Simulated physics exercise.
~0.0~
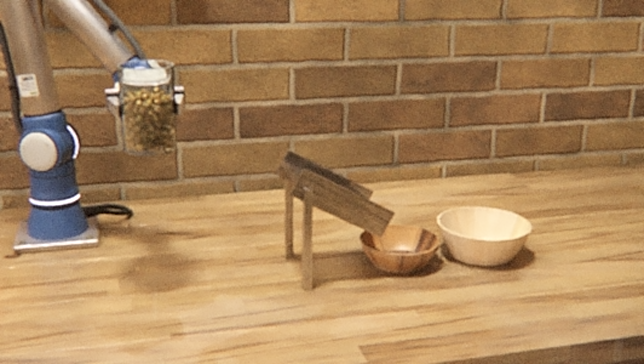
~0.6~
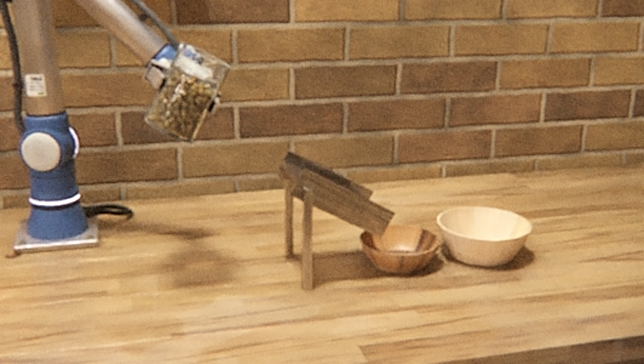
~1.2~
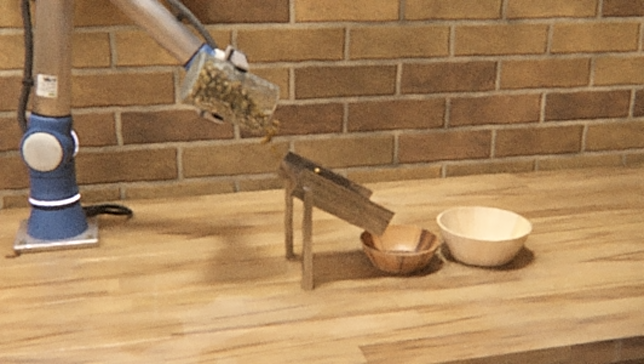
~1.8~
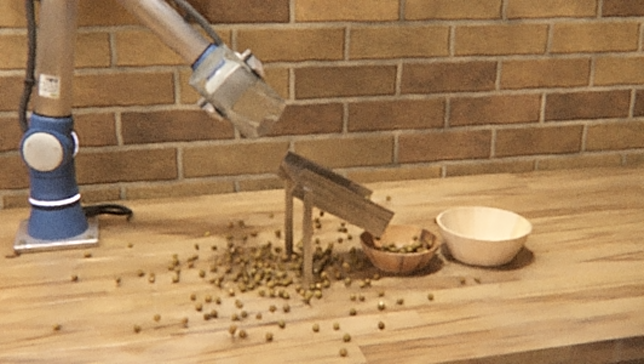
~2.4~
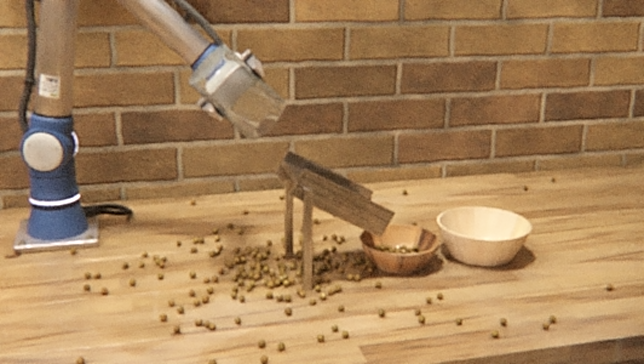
In the video, a robot arm carries a clear cup of small greenish beads rightward and tips it over above a sloped wooden chute; some beads land in the nearer brown bowl, but most scatter across the wooden table, while the cup stays upside down.
